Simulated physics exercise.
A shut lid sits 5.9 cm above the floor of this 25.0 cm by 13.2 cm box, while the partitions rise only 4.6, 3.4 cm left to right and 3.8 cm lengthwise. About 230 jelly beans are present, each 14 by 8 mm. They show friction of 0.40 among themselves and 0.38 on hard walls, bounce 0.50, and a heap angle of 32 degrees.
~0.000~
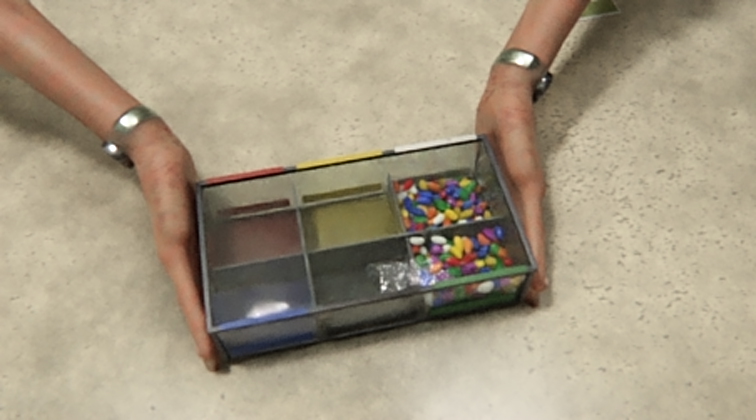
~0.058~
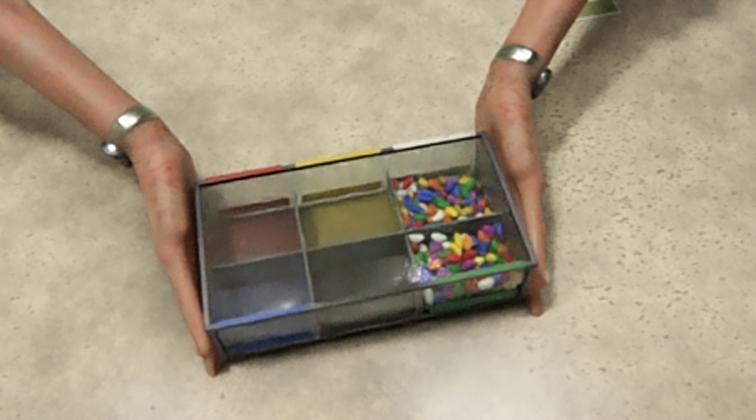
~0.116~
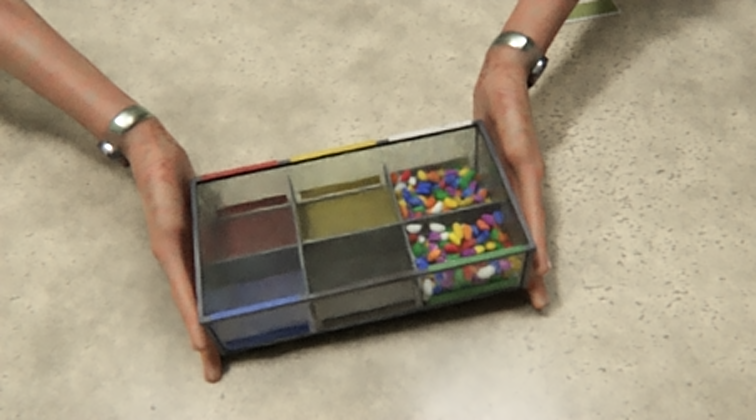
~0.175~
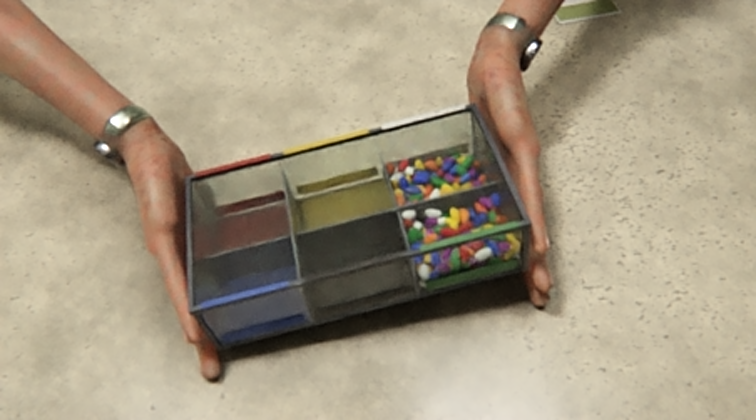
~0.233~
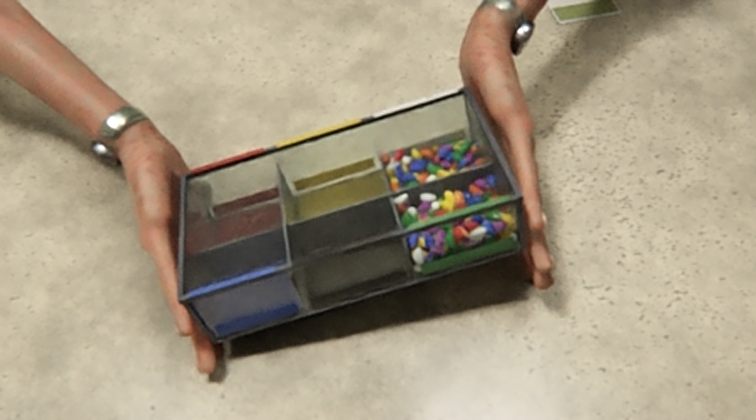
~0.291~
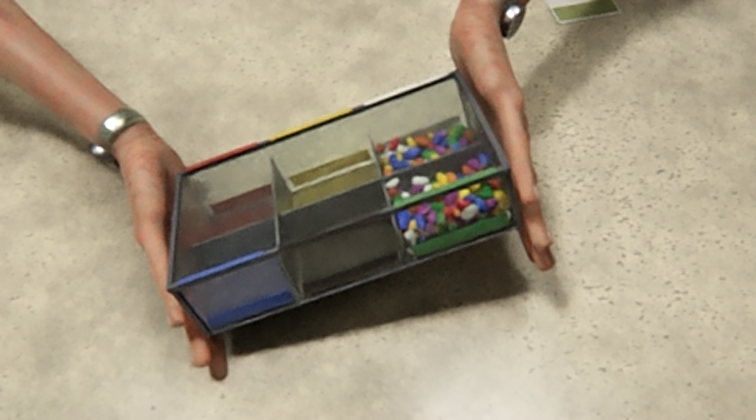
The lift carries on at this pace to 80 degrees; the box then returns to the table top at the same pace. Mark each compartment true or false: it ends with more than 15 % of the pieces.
Red compartment: False, blue compartment: False, green compartment: True, yellow compartment: True, white compartment: True, black compartment: False.
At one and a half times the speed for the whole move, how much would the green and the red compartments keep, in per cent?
In per cent, green gets 30 and red gets 5.
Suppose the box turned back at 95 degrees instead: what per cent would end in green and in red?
Shares: Green 10 and red 10, in per cent.
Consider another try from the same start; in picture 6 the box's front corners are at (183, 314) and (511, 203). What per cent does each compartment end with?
In per cent, the final split is red 15, blue 0, green 20, yellow 30, white 20, black 10.
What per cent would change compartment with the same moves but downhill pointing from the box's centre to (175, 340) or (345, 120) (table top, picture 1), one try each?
Estimate: Some 55 % and some 25 % respectively.
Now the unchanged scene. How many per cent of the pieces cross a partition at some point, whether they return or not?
About 40 %.
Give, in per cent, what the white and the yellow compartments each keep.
White 30 %, yellow 35 %.
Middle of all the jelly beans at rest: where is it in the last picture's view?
Around (404, 215).
After 1.03 s, tilt 79 degrees; green 45 %, yellow 10 %, white 40 %.
After 1.53 s, tilt 33 degrees; red 5 %, green 30 %, yellow 35 %, white 30 %.
After 2.09 s, tilt 0 degrees; red 5 %, green 30 %, yellow 35 %, white 30 %.
By 3.0 s all is still; red 5 %, blue 0 %, green 30 %, yellow 35 %, white 30 %, black 0 %.
